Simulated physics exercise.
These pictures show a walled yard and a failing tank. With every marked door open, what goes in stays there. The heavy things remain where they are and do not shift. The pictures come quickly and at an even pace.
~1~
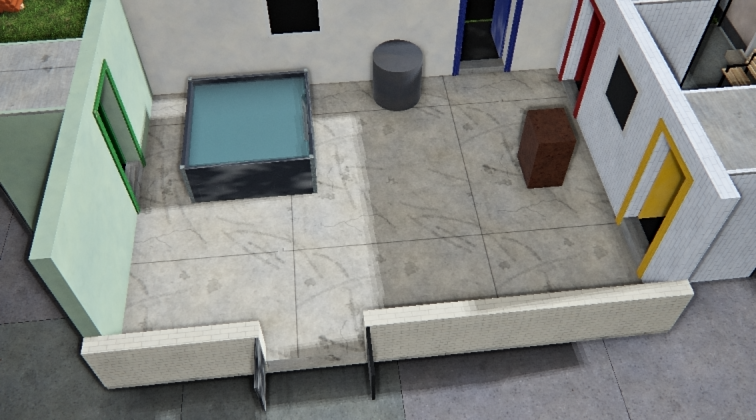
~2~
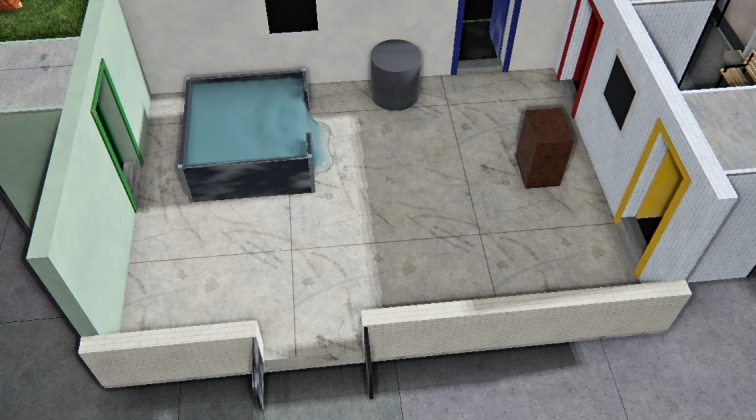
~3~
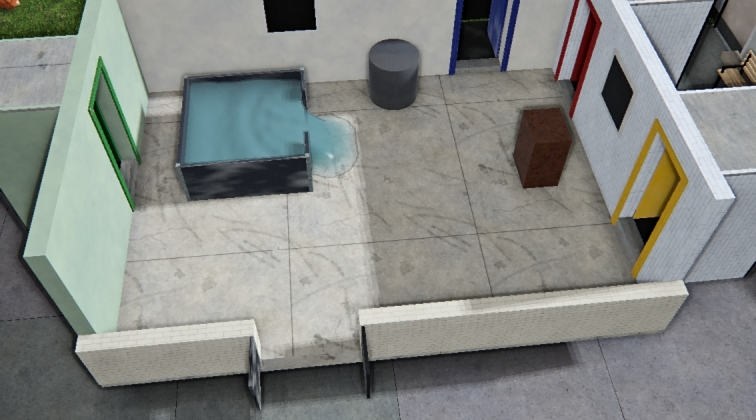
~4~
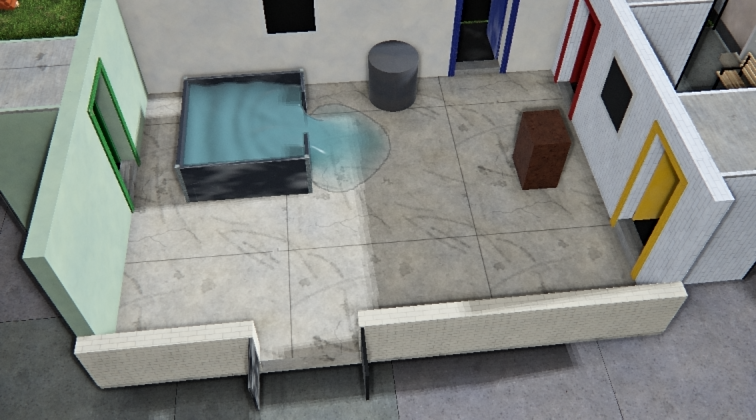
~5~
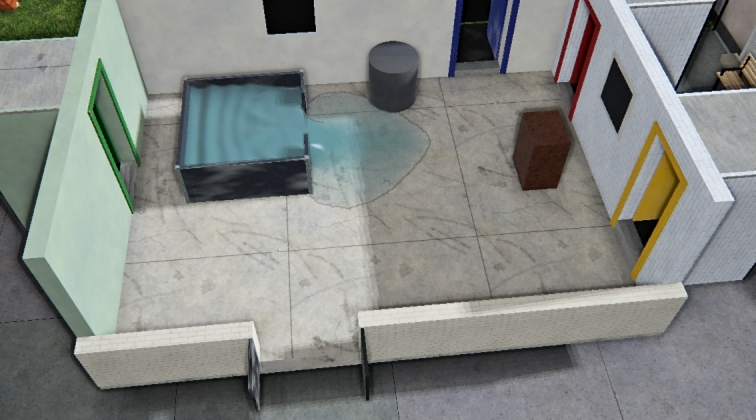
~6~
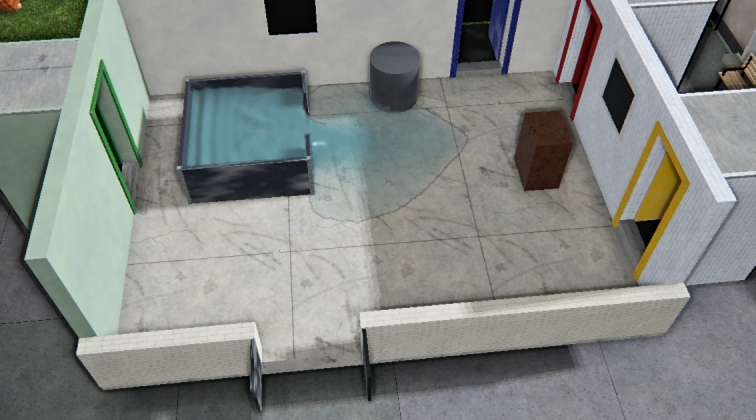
Water broke out through the right side of an open, dark-sided tank in a walled yard, then spread rightward across the pale floor in a widening puddle, passing in front of a grey cylinder.
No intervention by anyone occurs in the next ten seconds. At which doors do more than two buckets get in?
The green door will most likely keep inside the limit; the yellow door will most likely keep inside the limit; the blue door will most likely keep inside the limit; the red door will most likely go past the limit.
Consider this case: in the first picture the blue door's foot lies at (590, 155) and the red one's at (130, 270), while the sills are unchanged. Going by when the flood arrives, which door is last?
Last: The door marked red.
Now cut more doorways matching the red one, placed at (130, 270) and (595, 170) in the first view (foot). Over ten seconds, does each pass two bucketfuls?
Taking them in order, one undershoots and the other overshoots.
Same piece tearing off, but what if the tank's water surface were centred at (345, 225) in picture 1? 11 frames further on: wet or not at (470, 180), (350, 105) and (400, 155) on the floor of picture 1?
In order: Submerged, untouched, untouched.
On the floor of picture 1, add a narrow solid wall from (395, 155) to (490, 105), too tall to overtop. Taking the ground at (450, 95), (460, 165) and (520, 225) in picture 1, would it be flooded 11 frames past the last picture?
Results in sequence: Swamped / swamped / swamped.
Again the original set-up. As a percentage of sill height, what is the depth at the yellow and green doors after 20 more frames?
In turn 70 and 0 per cent.
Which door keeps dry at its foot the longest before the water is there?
It's the one in green.
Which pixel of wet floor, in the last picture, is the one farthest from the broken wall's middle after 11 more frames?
The front should reach about (622, 272).
A moment on, water covers 35 % of the floor; the green door not reached, the yellow door not reached, the blue door not reached, the red door wet at the sill, nothing in.
Next, water covers 50 % of the floor; the green door not reached, the yellow door wet at the sill, nothing in, the blue door wet at the sill, nothing in, the red door over two buckets in.
Then, water covers 55 % of the floor; the green door not reached, the yellow door wet at the sill, nothing in, the blue door wet at the sill, nothing in, the red door far over two buckets in.
Later, water covers 75 % of the floor; the green door wet at the sill, nothing in, the yellow door wet at the sill, nothing in, the blue door wet at the sill, nothing in, the red door far over two buckets in.
In the end, water covers 100 % of the floor; the green door wet at the sill, nothing in, the yellow door wet at the sill, nothing in, the blue door wet at the sill, nothing in, the red door far over two buckets in.
